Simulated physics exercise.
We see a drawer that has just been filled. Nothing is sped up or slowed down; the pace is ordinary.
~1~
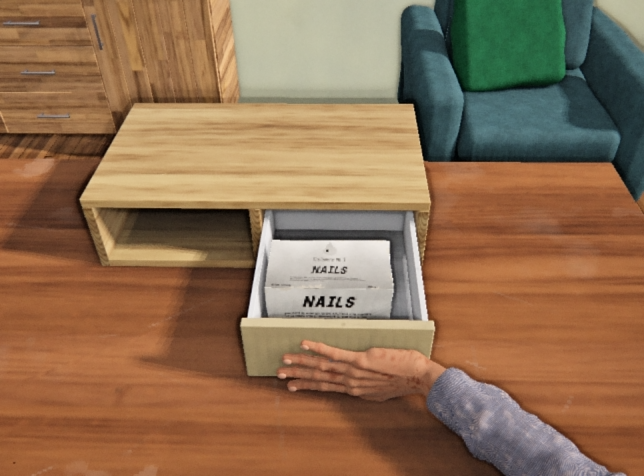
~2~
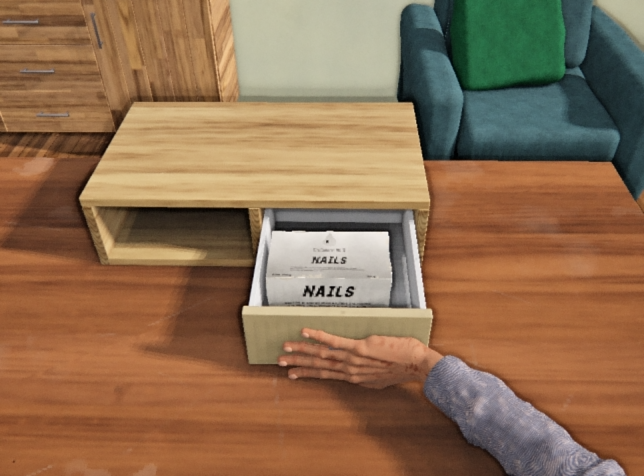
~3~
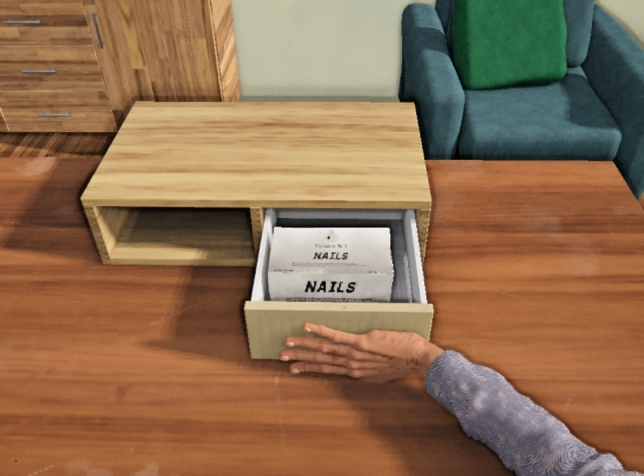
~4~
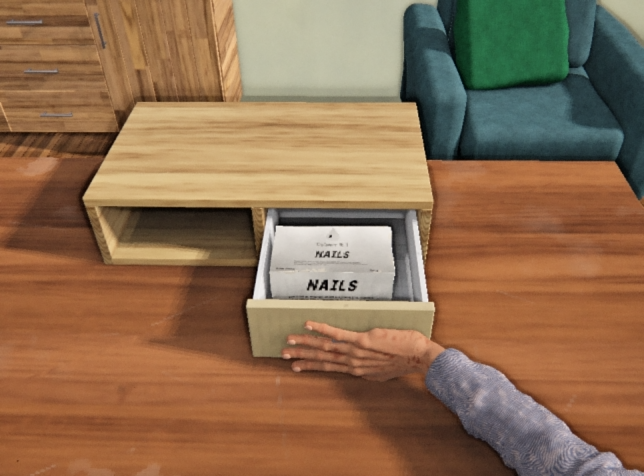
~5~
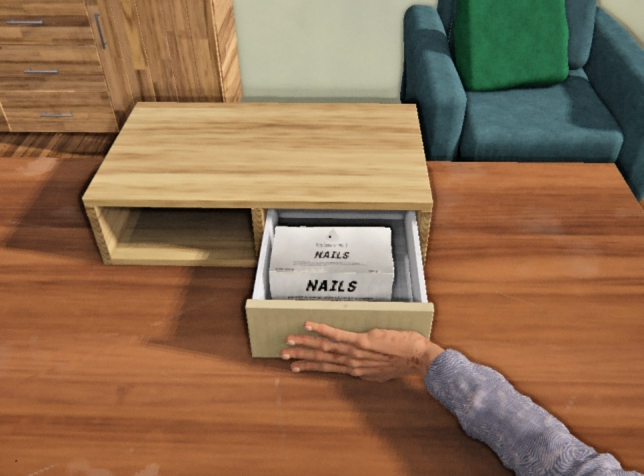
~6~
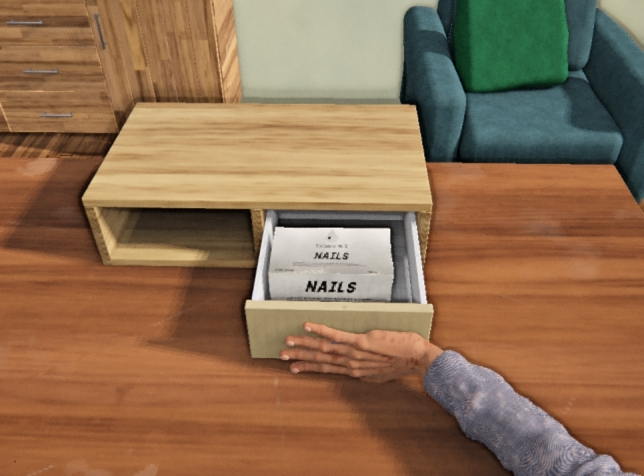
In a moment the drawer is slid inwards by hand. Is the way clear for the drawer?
My guess is the drawer makes it in completely.
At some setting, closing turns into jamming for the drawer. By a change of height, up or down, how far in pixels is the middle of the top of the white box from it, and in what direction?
12 pixels up, roughly.
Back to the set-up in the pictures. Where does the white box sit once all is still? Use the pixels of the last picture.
Looks like it settles somewhere around (334, 186).
Then, 0.44 s past the last view, drawer about half in.
Finally, the drawer closes.
